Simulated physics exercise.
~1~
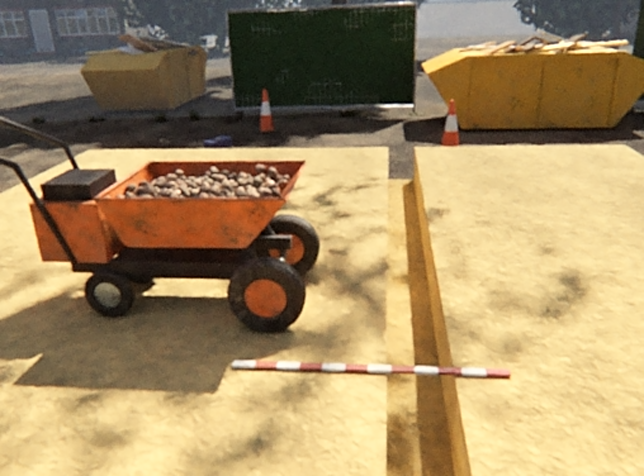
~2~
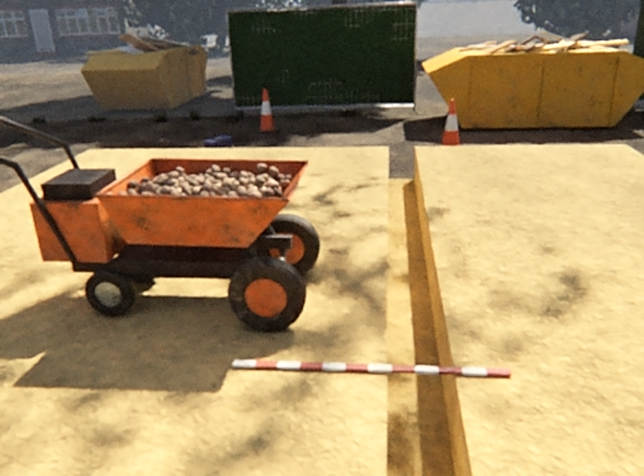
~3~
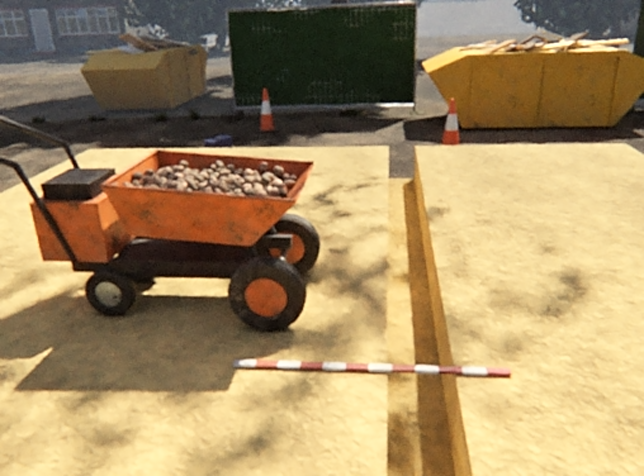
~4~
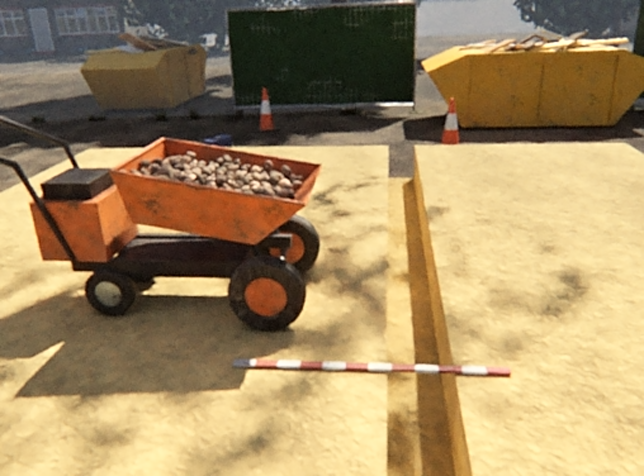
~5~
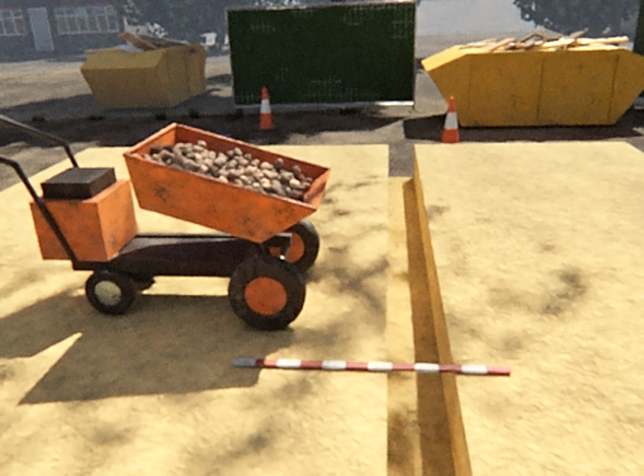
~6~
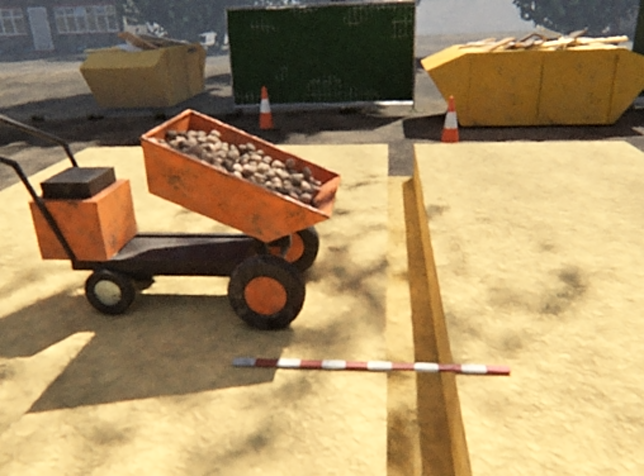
On a sandy yard with yellow skips and traffic cones behind, an orange powered barrow stands still beside a red-and-white staff while its tray of rounded stones tilts steadily toward the right, its left end rising off the dark frame.
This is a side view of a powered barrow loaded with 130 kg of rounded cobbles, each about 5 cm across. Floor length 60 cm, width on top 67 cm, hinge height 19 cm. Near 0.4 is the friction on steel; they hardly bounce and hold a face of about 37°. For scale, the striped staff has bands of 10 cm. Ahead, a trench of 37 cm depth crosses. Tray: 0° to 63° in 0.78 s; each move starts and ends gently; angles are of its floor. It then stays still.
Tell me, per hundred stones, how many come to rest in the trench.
78 per hundred.
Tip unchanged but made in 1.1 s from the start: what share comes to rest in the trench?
With that change, it comes to around 90 per cent.
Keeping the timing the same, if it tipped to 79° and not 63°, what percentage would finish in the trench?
In that case some 85 per cent.
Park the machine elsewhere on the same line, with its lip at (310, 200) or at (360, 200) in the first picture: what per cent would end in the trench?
Roughly 55 in a hundred from the first, 20 in a hundred from the second.
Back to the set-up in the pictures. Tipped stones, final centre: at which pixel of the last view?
Centre estimate: Around (421, 341).
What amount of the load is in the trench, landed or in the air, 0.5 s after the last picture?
Around 15 per cent of it, at that instant.
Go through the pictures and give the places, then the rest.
In the first frame, the tray is at 0°, its lip at (286, 200); the top of the load is at (218, 178).
In the second frame, the tray is at 1°, its lip at (289, 200); the top of the load is at (195, 176).
In the third frame, lip at (296, 202), floor tilted 5°, highest stones at (175, 172).
In the fourth frame, the tray is at 10°, its lip at (305, 205); the top of the load is at (173, 163).
In the fifth frame, the tray is at 17°, its lip at (317, 210); the top of the load is at (183, 151).
In the sixth frame, the tray is at 24°, its lip at (329, 218); the top of the load is at (192, 140).
Then, 0.2 s after the last picture the floor is at 53°, 100 % in the tray; the foremost stones are at (350, 224).
Then, 0.5 s after the last picture the floor is at 63°, 82 % in the tray, 2 % short of the trench, 16 % in the trench; the foremost stones are at (426, 275).
Then, 0.9 s after the last picture the floor is at 63°, 34 % in the tray, 2 % short of the trench, 43 % in the trench, 21 % past the trench; the foremost stones are at (551, 301).
Then, 2.9 s after the last picture the floor is at 63°, 0 % in the tray, 78 % in the trench, 22 % past the trench; the foremost stones are past the picture's edge.
